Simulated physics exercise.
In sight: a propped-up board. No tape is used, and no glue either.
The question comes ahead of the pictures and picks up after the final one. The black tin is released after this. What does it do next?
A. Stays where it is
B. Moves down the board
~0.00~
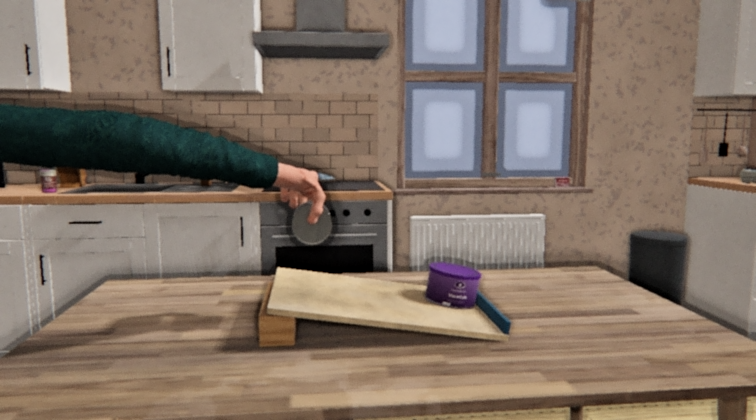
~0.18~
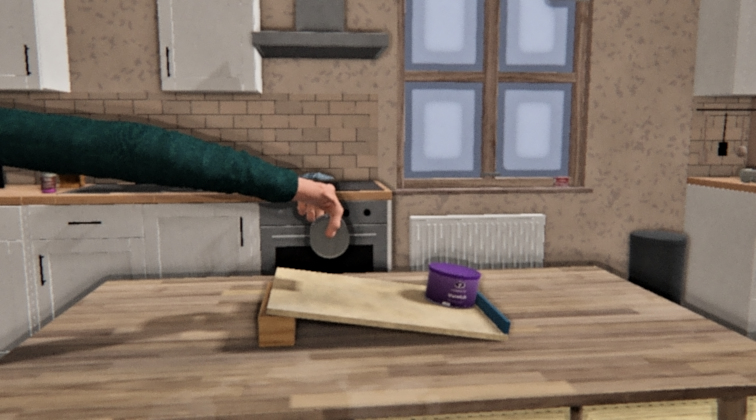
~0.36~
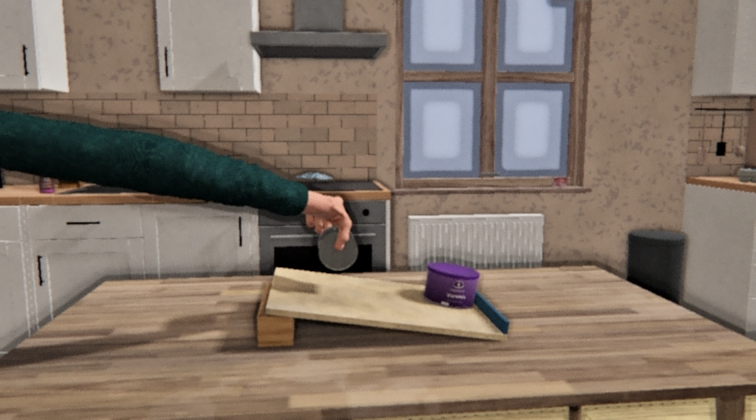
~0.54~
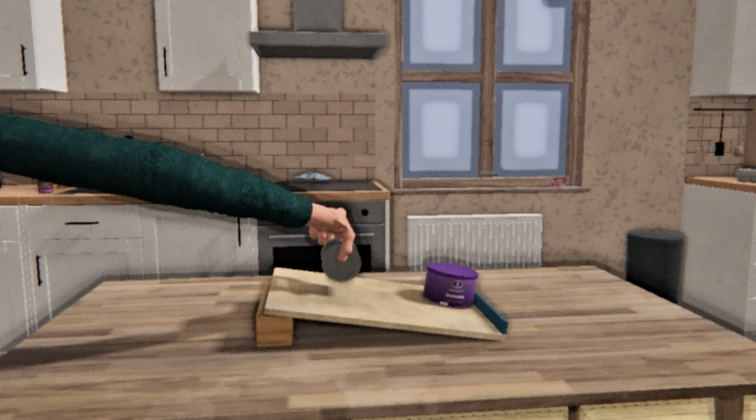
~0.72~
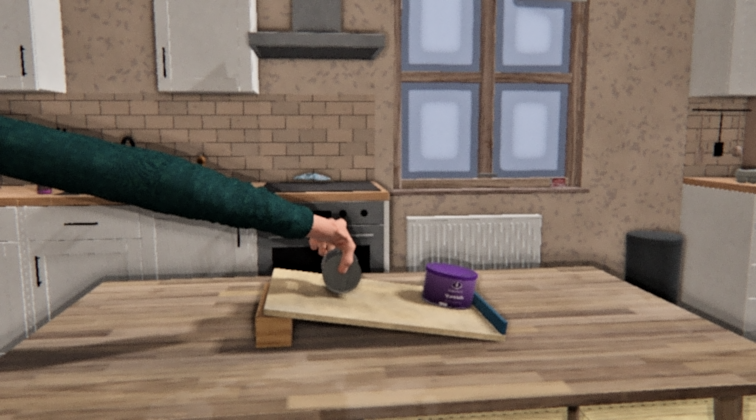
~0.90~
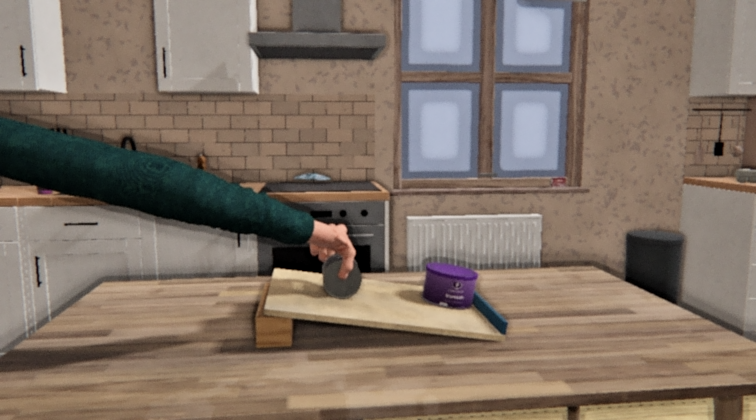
(B) Moves down the board.
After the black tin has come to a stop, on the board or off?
In the end it stays aboard.
Around 1.30 s, black tin displaced a little near (359, 278).
Around 1.40 s, black tin displaced about its own width near (373, 279).
Around 1.50 s, black tin displaced about its own width near (391, 281).
Around 1.60 s, black tin displaced well along near (411, 284).
Finally (2.1 s), moved from the start, black tin; purple tub still in place. Final places as the last picture's camera would see them, black tin near (417, 285). The black tin slides or rolls down.
